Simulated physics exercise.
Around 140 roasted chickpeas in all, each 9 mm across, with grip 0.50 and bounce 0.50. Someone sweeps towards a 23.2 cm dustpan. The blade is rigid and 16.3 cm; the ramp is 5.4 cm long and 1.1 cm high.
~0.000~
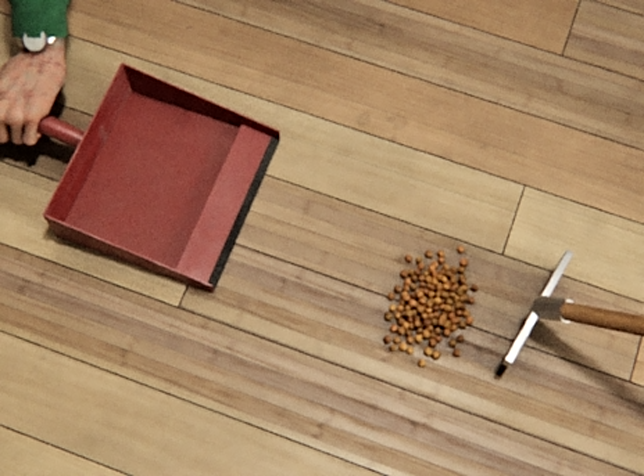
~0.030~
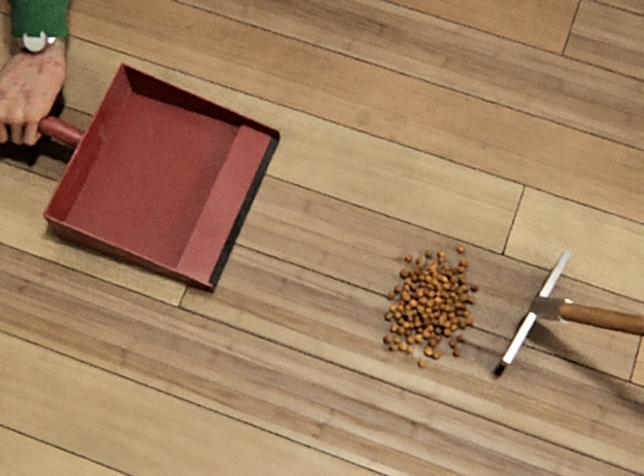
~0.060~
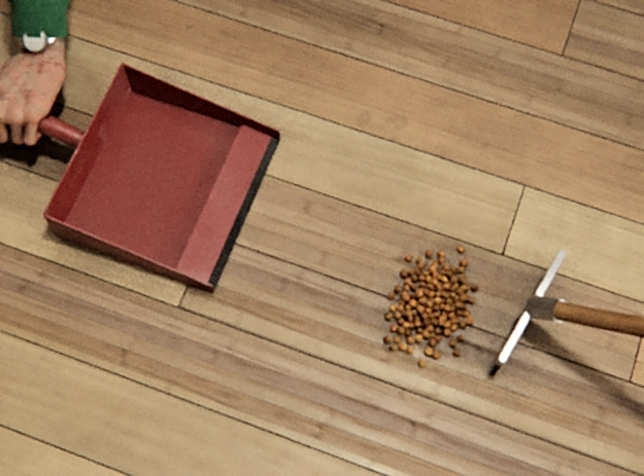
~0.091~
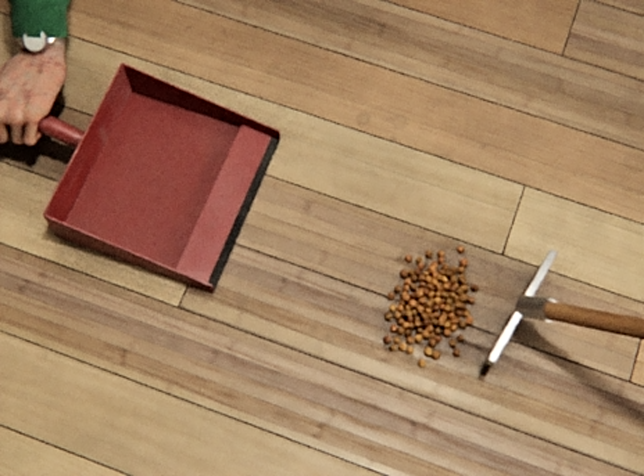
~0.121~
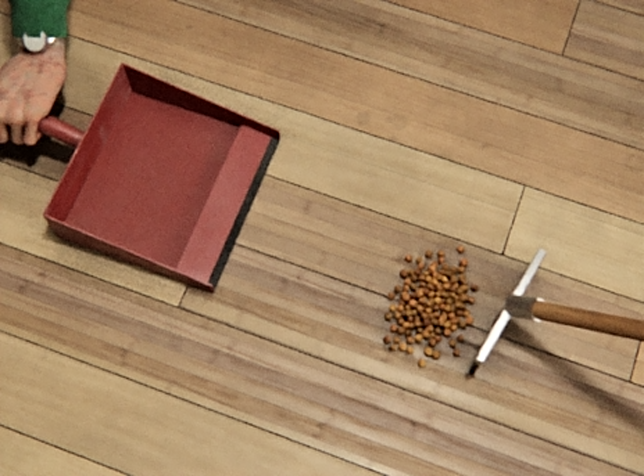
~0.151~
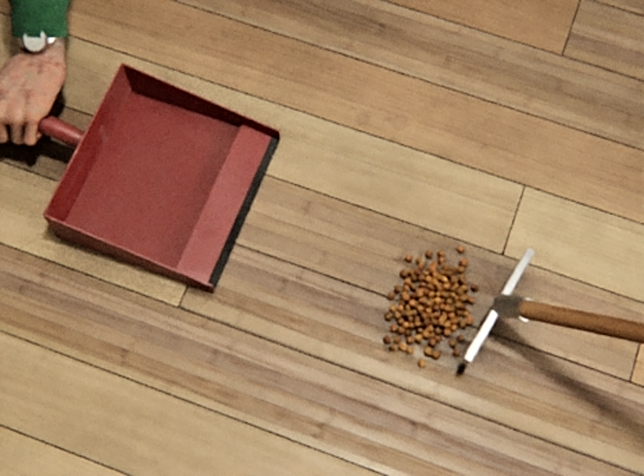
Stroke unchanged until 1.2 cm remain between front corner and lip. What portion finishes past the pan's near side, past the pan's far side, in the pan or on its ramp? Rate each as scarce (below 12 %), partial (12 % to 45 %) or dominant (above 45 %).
Ratings: Near side - partial; far side - scarce; pan - scarce.
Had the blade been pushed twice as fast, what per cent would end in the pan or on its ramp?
Share: About 20 %.
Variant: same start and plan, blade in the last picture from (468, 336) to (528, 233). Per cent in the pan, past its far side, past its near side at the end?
The pan gets 20, the far side 5 and the near side 0.
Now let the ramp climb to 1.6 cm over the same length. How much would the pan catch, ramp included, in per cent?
In that case roughly 5 percent.
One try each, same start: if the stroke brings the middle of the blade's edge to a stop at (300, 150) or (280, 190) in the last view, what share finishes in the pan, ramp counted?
Roughly 15 % and 25 %.
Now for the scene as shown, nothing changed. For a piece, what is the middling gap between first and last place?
It works out to some 24 cm.
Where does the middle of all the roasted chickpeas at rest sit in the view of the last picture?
Centre at rest: Approx. (249, 251) px.
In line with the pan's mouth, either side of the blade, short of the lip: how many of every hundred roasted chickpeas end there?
Some 75 per cent of them end up there.
Then, at 0.49 s, middle of the blade 19 cm from the lip; 0 % over the lip, far side 0 %, near side 5 %.
After 0.71 s, middle of the blade 9 cm from the lip; 0 % over the lip, far side 0 %, near side 15 %.
After 1.05 s, middle of the blade 3 cm from the lip; 5 % over the lip, far side 0 %, near side 25 %.
At rest (1.4 s), near side 25 %, far side 0 %, pan 5 %, in front of the lip or behind the blade 75 %.
